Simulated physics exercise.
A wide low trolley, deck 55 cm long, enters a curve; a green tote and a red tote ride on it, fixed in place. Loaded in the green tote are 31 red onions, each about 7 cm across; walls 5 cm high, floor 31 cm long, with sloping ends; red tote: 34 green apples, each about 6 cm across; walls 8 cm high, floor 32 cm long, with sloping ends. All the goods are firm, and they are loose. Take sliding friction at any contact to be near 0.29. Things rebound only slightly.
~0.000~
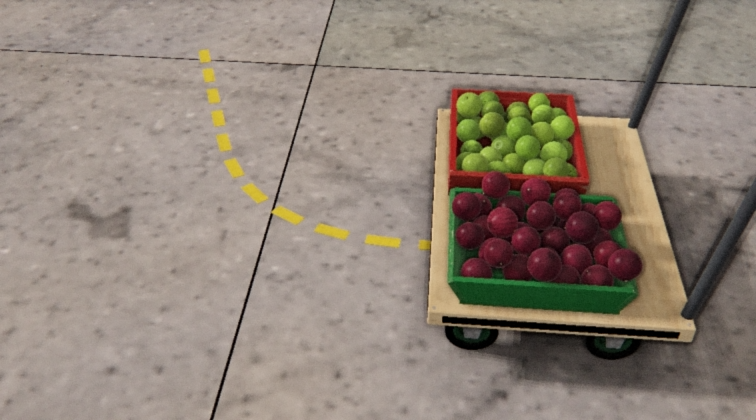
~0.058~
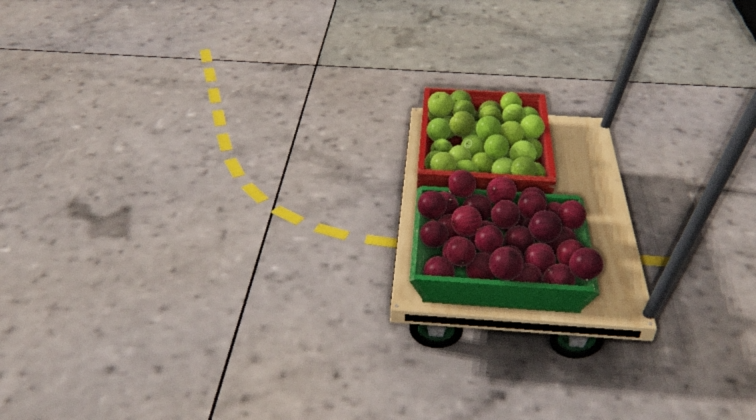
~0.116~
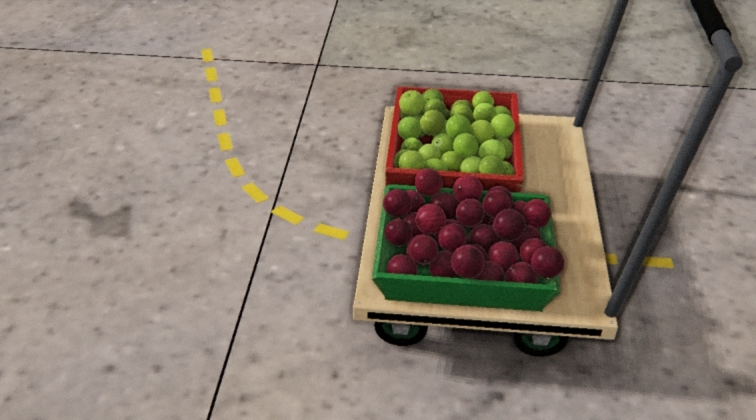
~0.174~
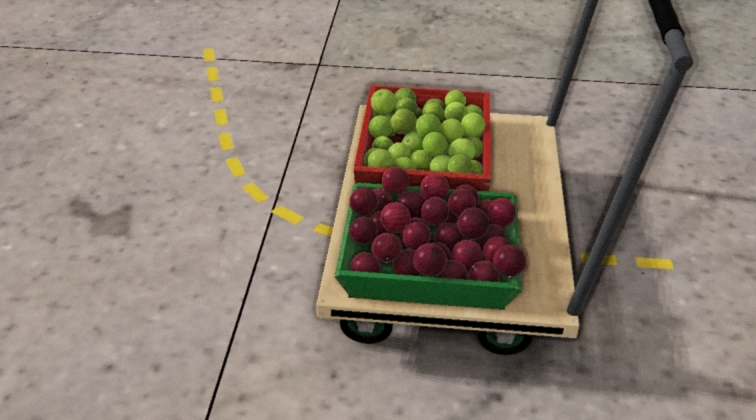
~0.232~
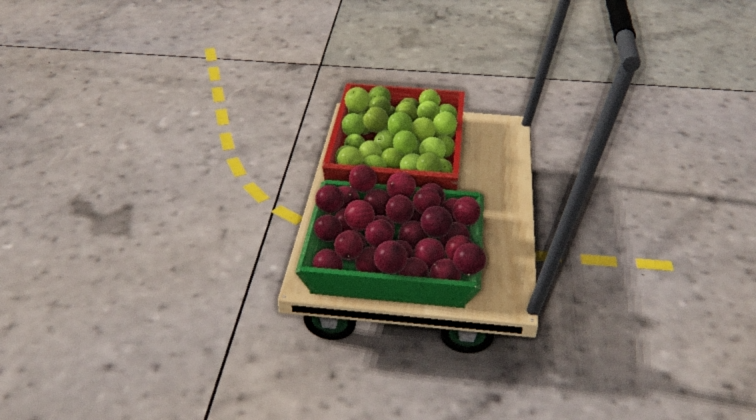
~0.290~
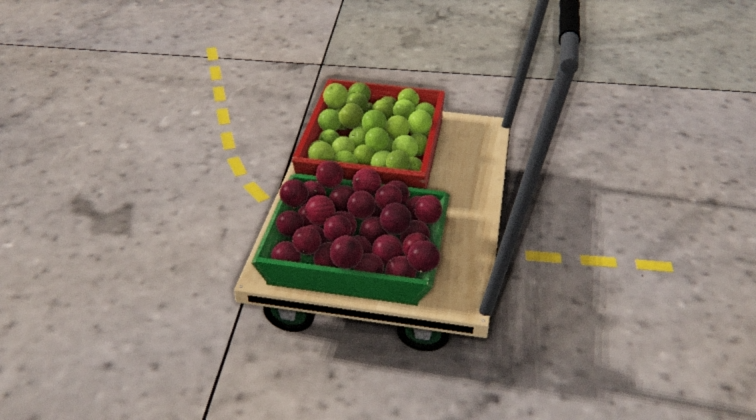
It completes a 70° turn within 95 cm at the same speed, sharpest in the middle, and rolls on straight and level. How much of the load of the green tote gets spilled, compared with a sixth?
The share lost is smaller than one sixth.
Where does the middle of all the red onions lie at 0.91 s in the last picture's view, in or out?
Centre approx. (134, 67).
After 0.55 s, green tote 30 in, 1 out and red tote 34 in, 0 out.
After 0.69 s, green tote 29 in, 2 out and red tote 34 in, 0 out.
After 0.91 s, green tote 29 in, 2 out and red tote 34 in, 0 out.
Final count (at 1.36 s), green tote 29 in, 2 out and red tote 34 in, 0 out. Asked share, 2 of 31, 6 per cent.
